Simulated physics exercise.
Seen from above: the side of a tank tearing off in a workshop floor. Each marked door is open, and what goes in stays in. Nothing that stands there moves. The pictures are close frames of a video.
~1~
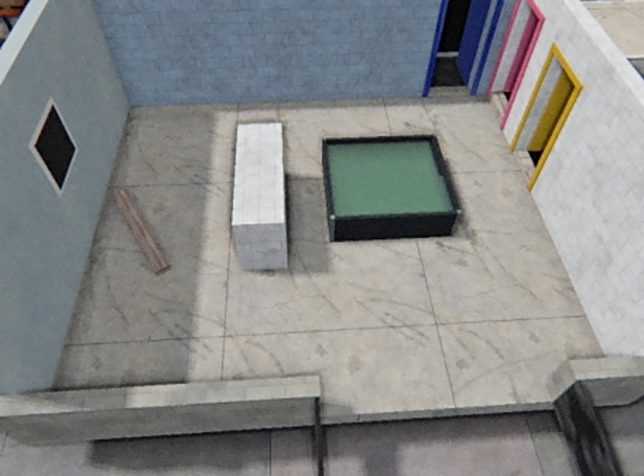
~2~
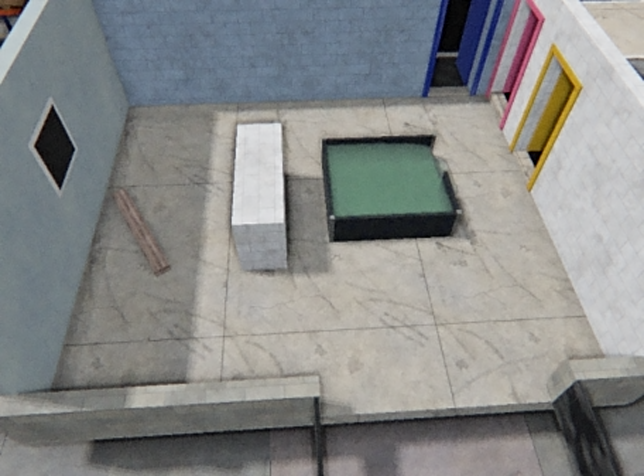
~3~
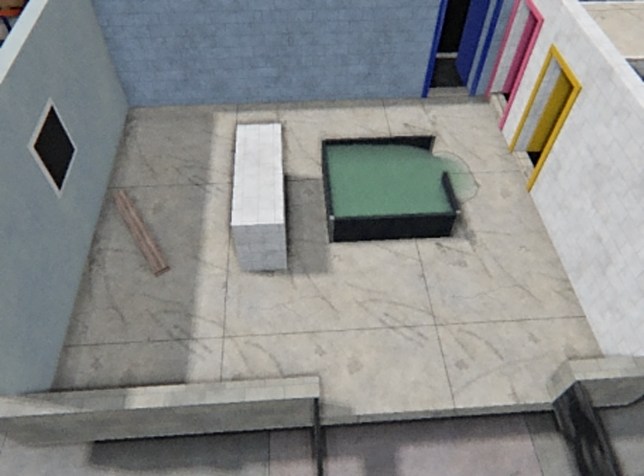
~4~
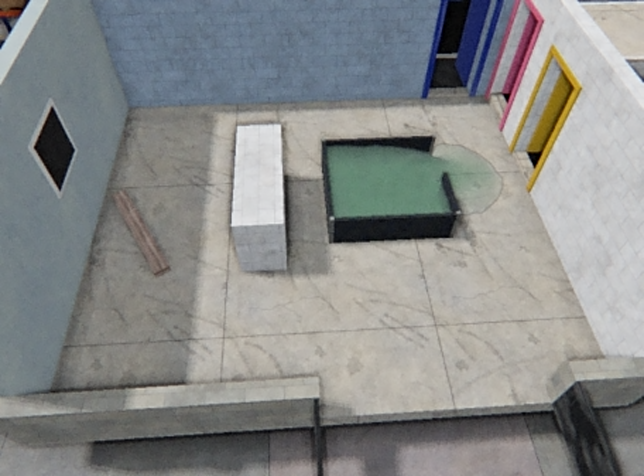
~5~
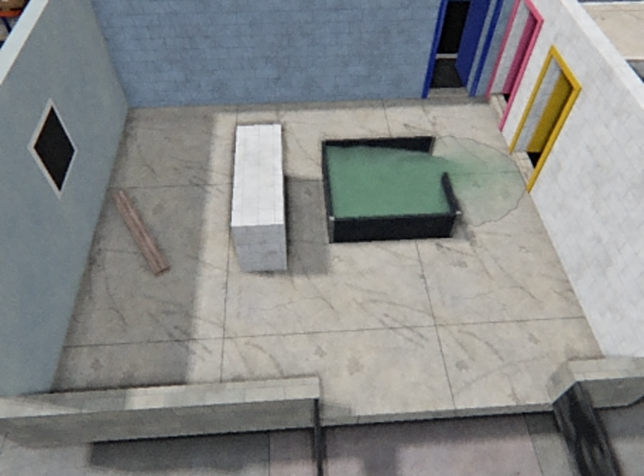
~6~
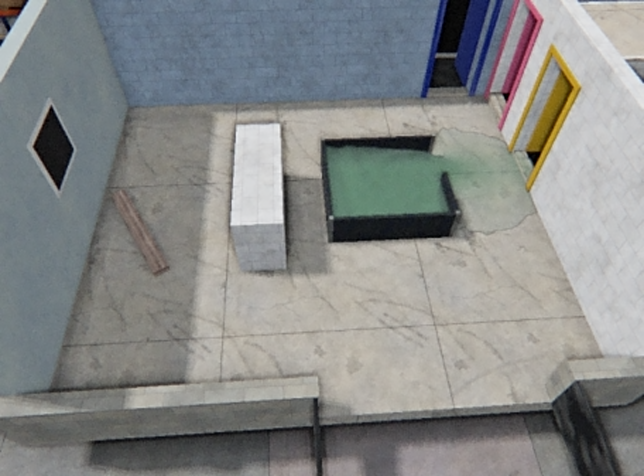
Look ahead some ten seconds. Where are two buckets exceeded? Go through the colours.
The pink door holds within the limit; the yellow door floods; the blue door floods.
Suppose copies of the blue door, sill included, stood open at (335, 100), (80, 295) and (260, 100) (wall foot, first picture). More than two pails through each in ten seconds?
In that order: Stays under, keeps below it, stays under.
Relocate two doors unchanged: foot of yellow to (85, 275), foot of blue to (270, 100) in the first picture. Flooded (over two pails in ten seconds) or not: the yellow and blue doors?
Then: The yellow door is under, the blue door is under.
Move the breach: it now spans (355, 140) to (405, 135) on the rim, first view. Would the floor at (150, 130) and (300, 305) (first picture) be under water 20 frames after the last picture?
In turn: Wet, dry.
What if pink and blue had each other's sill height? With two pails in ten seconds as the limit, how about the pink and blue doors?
My reading: Pink door is over, blue door takes less.
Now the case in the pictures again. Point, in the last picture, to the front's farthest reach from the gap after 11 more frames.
At about (591, 330).
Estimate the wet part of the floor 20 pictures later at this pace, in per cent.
Roughly 25 per cent.
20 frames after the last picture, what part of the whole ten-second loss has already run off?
I make it 55 per cent.
A moment on, water covers 10 % of the floor; the pink door wet at the sill, nothing in, the yellow door over two buckets in, the blue door not reached.
Next, water covers 15 % of the floor; the pink door wet at the sill, nothing in, the yellow door far over two buckets in, the blue door under two buckets in.
Then, water covers 25 % of the floor; the pink door under two buckets in, the yellow door far over two buckets in, the blue door over two buckets in.
Later, water covers 40 % of the floor; the pink door under two buckets in, the yellow door far over two buckets in, the blue door far over two buckets in.
In the end, water covers 60 % of the floor; the pink door under two buckets in, the yellow door far over two buckets in, the blue door far over two buckets in.
